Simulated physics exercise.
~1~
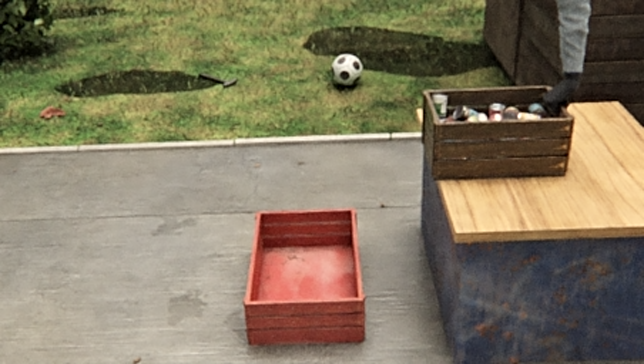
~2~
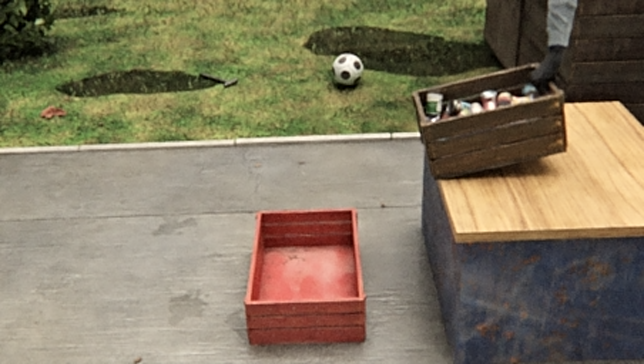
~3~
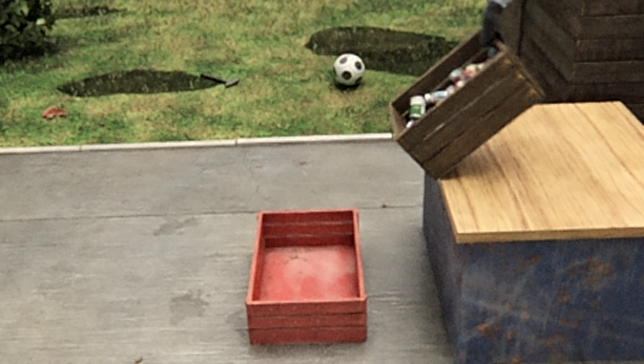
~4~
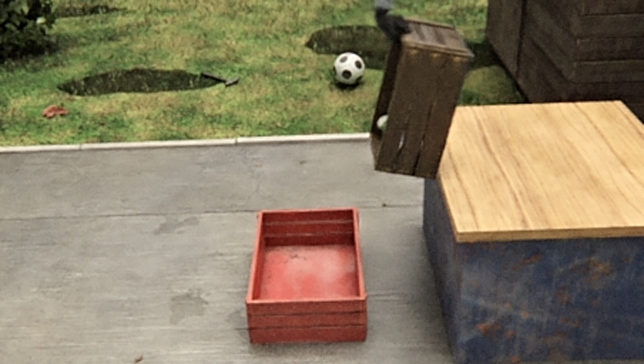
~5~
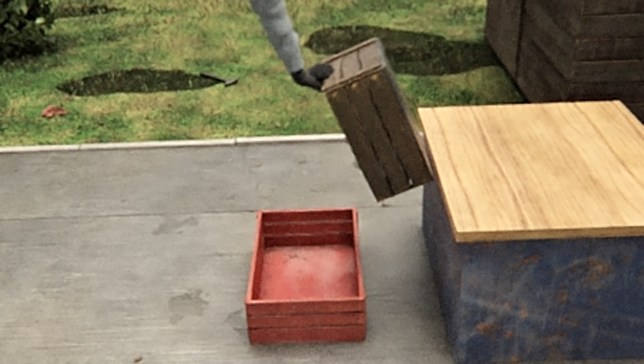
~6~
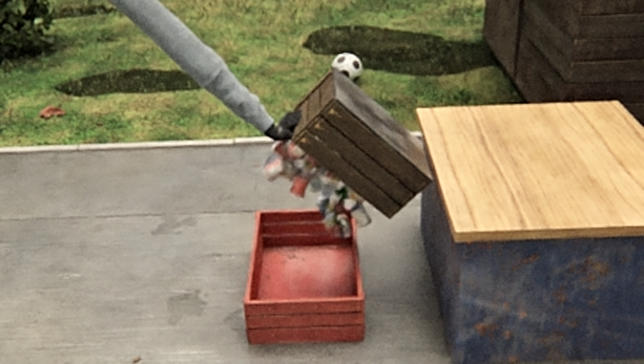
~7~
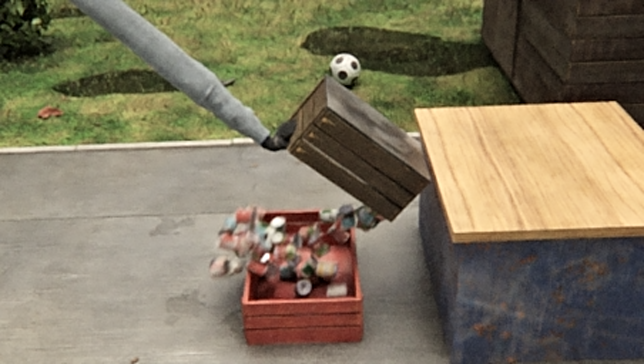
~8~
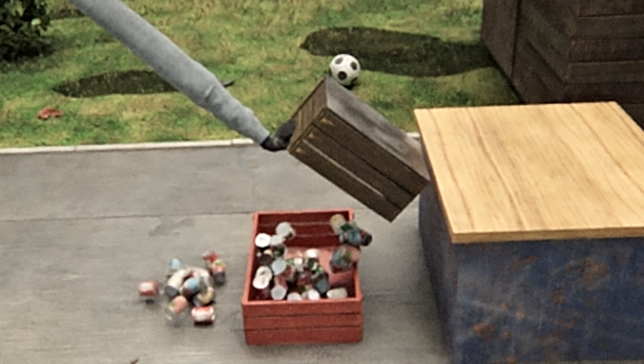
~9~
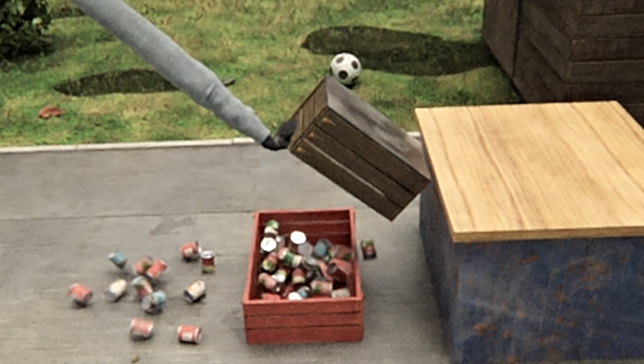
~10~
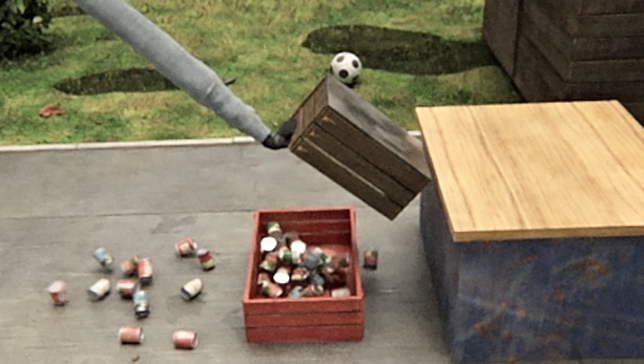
Gloved arm tipping a dark wooden crate of small tins over a red bin, many landing inside, others scattering left across the ground.
